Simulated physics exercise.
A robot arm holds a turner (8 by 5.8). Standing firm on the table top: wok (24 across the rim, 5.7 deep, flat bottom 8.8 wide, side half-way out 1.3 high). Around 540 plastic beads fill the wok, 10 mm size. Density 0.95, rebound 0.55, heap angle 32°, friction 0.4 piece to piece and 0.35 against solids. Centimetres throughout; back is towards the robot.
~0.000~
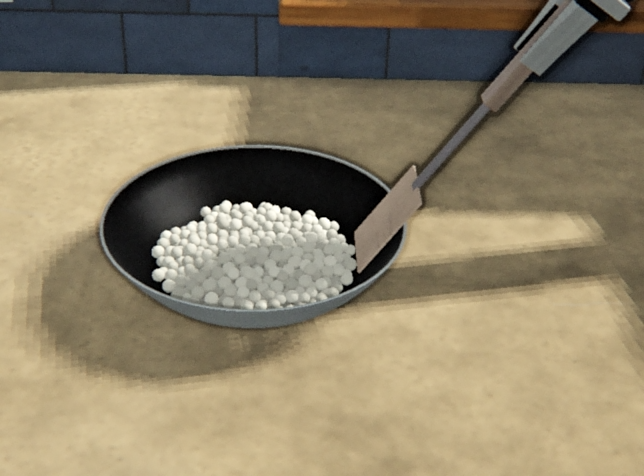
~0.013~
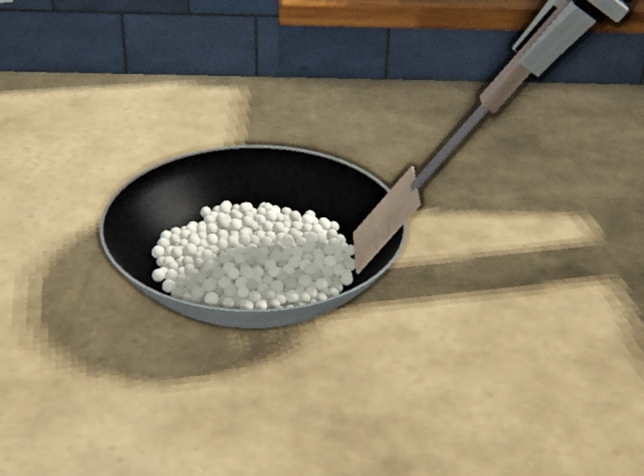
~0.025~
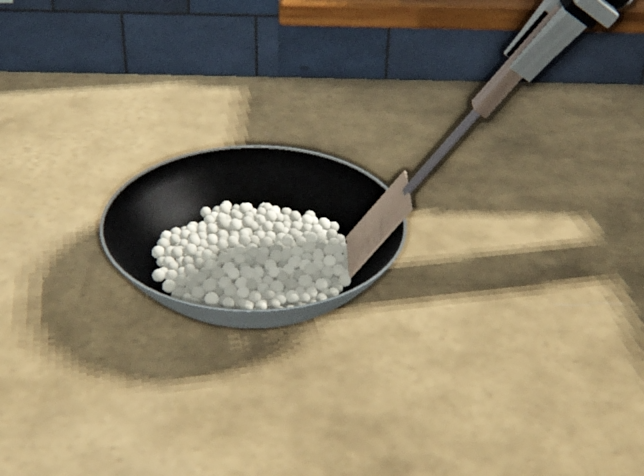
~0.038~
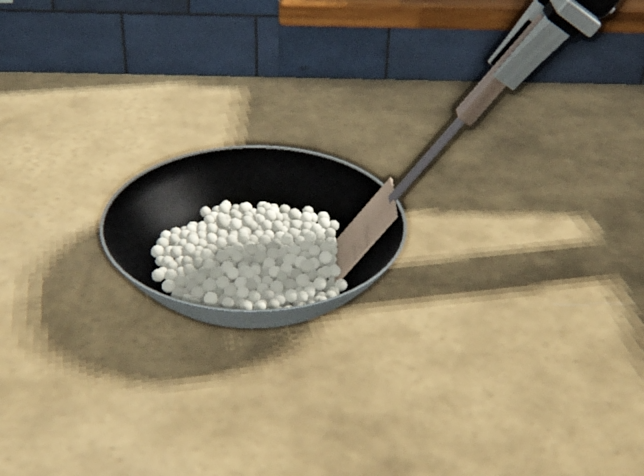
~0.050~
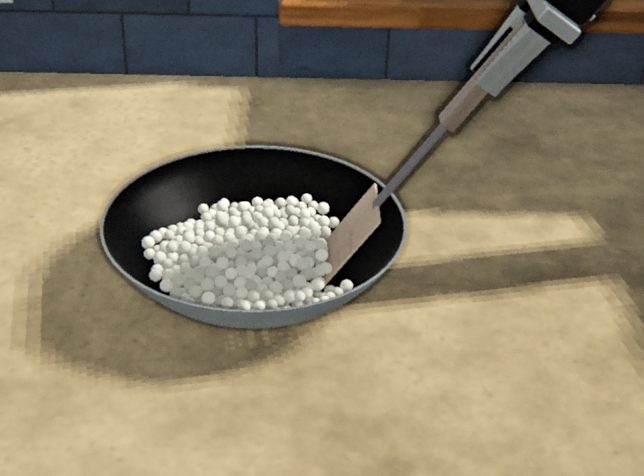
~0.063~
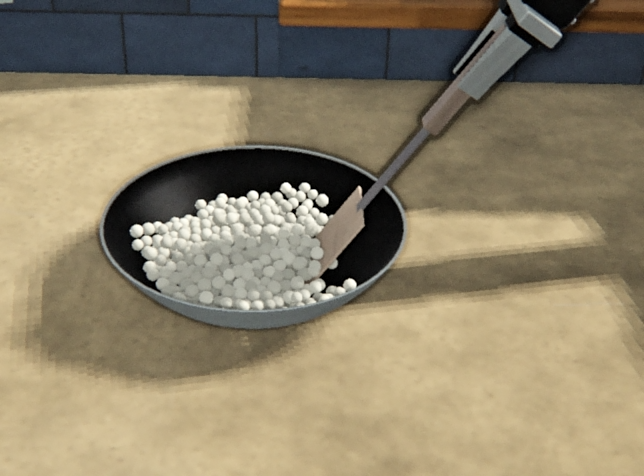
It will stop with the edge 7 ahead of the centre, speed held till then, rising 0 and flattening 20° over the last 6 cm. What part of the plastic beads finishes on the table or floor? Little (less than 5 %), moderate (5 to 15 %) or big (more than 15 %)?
Answer: Moderate; 5 to 15 % of the plastic beads finish on the table or floor.
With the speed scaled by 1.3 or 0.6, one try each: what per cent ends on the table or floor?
Some 20 and 0 per cent.
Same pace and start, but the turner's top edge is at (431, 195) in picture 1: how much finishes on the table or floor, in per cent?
About 5 per cent.
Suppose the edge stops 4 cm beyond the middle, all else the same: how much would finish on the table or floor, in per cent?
Then about 0 per cent.
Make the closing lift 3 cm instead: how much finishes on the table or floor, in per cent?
Some 15 per cent.
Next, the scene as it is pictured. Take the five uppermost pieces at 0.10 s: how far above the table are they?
Some 6 cm.
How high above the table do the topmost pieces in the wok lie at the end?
About 6.5 cm.
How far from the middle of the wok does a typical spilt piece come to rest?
About 20 cm.
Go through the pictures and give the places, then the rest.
The turner top edge at (418, 184), sloping 56°; upper third of the load around (255, 252), from x 160 to 350, top at y 205; 538 in the wok, in the first frame.
The turner top edge at (416, 185), sloping 56°; upper third of the load around (255, 252), from x 160 to 350, top at y 205, in the second frame.
The turner top edge at (408, 189), sloping 56°; upper third of the load around (255, 253), from x 160 to 350, top at y 205, in the third frame.
The turner top edge at (394, 197), sloping 56°; upper third of the load around (258, 252), from x 155 to 340, top at y 205, in the fourth frame.
The turner top edge at (378, 202), sloping 56°; upper third of the load around (255, 248), from x 150 to 345, top at y 200, in the fifth frame.
The turner top edge at (362, 205), sloping 56°; upper third of the load around (248, 244), from x 135 to 350, top at y 190; 538 in the wok, in the sixth frame.
After 0.10 s, sloping 56°, highest piece 7 above the table; 538 in the wok.
After 0.13 s, sloping 49°, highest piece 7 above the table; 536 in the wok, 2 on the blade or in flight.
After 0.35 s, sloping 36°, highest piece 7 above the table; 485 in the wok, 47 on the table or floor, 6 on the blade or in flight.
After 1.40 s, sloping 36°, highest piece 6 above the table; 483 in the wok, 55 on the table or floor.
In the end, 483 in the wok, 55 on the table or floor. That is 10 % on the table or floor.
